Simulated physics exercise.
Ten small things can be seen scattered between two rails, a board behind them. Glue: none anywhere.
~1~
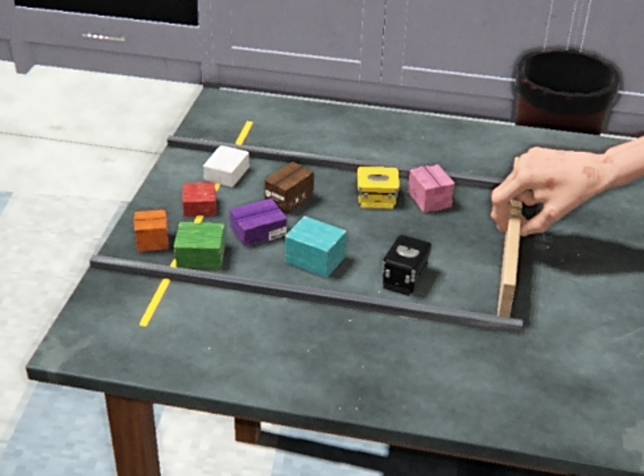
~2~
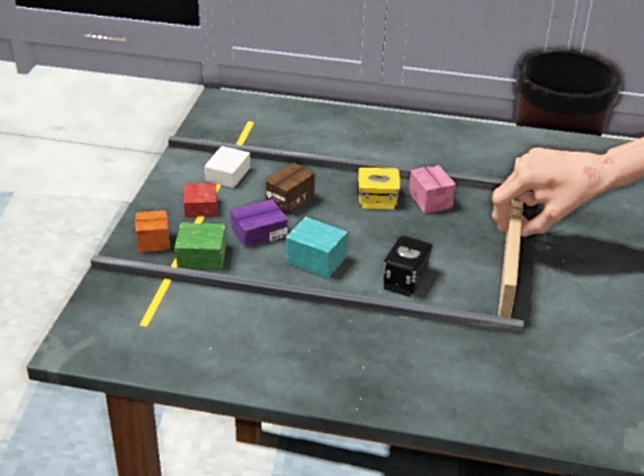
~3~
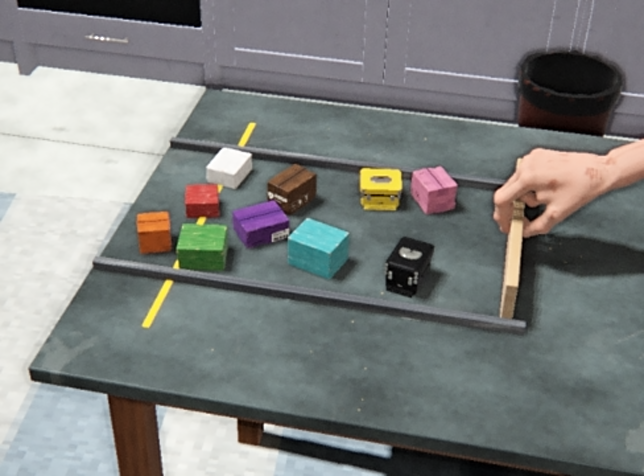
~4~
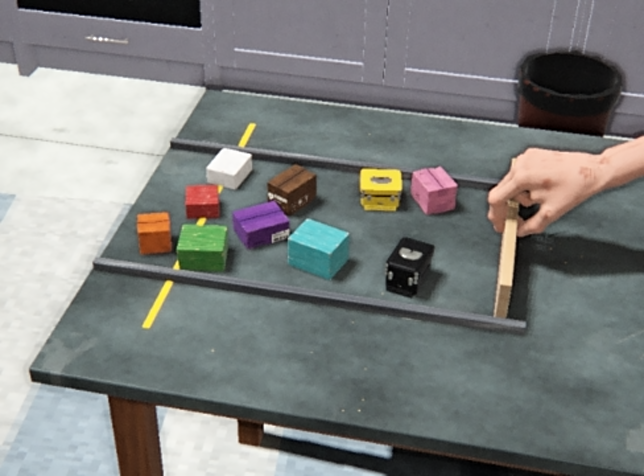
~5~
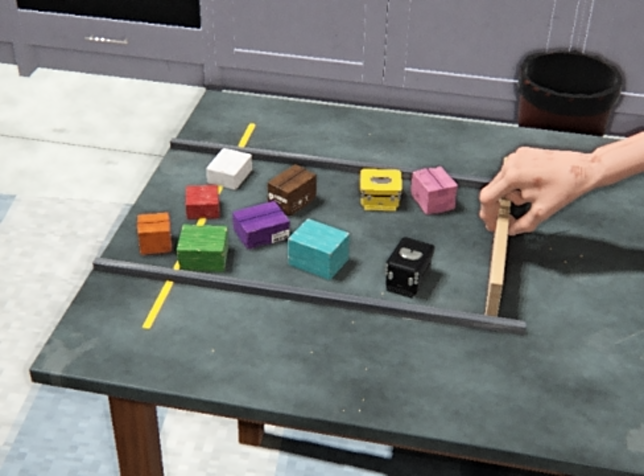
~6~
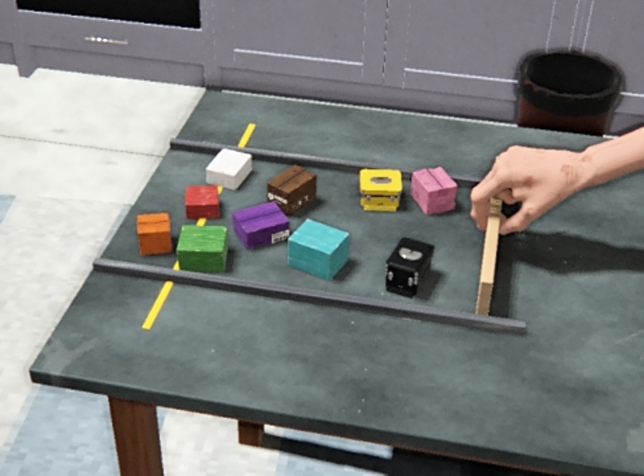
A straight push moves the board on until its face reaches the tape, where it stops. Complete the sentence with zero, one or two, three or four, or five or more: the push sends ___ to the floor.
The push sends three or four to the floor.
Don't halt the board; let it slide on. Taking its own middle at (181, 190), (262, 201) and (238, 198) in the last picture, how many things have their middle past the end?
The counts are 6, 1 and 1, in that order.
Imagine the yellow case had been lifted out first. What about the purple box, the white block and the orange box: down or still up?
Purple box - safe, white block - safe, orange box - gone.
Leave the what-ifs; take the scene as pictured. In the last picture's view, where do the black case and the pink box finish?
The black case at (171, 234), the pink box at (214, 157).
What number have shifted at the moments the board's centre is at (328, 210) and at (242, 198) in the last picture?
The count is 6 at the first point and 10 at the second.
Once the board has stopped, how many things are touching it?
The count in contact is 4.
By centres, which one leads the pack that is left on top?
The red block is foremost.
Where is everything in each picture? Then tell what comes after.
The first picture shows orange box (151, 231); red block (200, 200); white block (227, 166); board (512, 234); tape (204, 209).
The second picture shows red block (201, 200); brown box (290, 189).
The third picture shows white block (229, 168); black case (409, 267).
The fourth picture shows orange box (155, 233); green block (203, 248).
The fifth picture shows red block (203, 202); purple box (261, 225).
The sixth picture shows orange box (154, 234); red block (202, 202); white block (229, 169); board (492, 232); tape (207, 212).
Soon after, none off yet; orange box at rest near (154, 234); red block at rest near (202, 202); white block at rest near (229, 169).
Then, none off yet; orange box moved a little near (137, 232); red block at rest near (202, 202); white block moving near (223, 168).
At rest, the number that fall off is three or four; fallen, green block, white block and orange box.
